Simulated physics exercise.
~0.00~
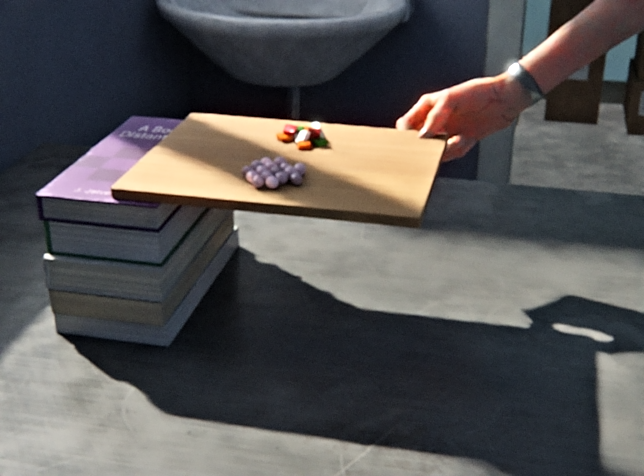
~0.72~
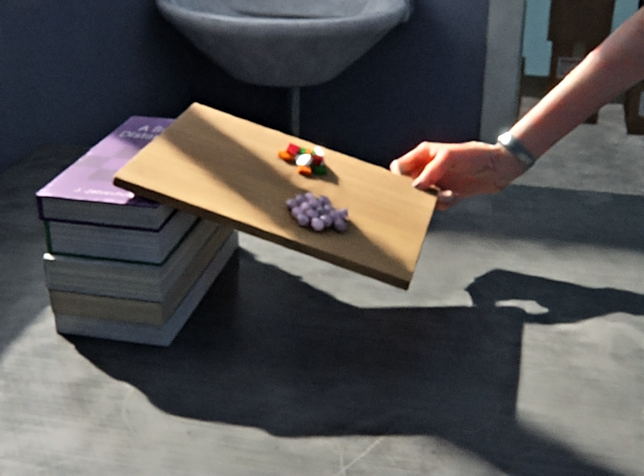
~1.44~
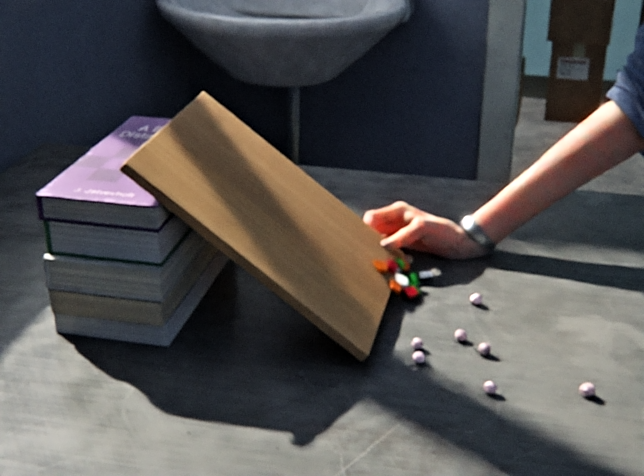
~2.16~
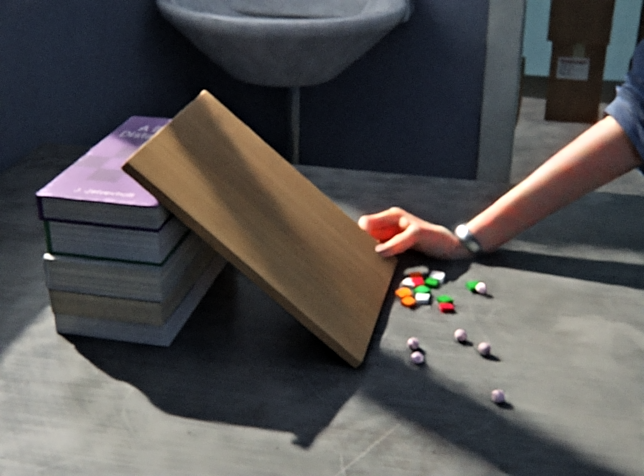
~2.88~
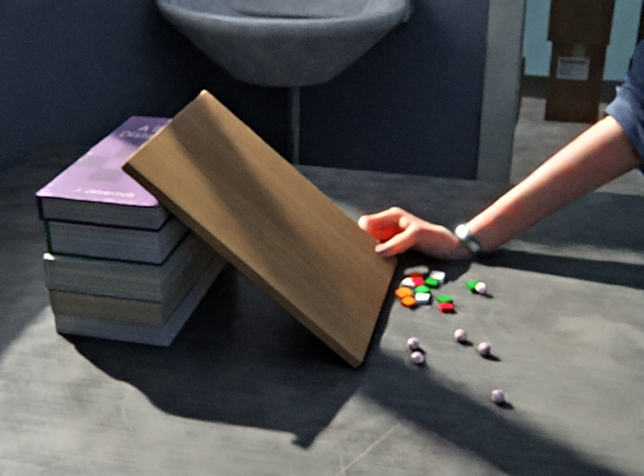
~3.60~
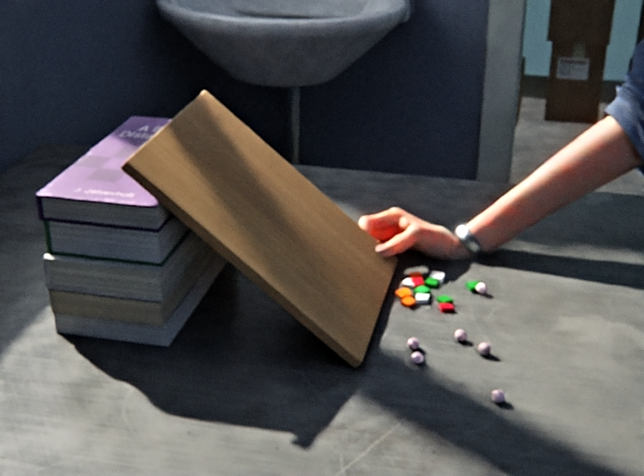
A hand lowers a board's right end, and purple balls scatter beyond the colourful pieces.
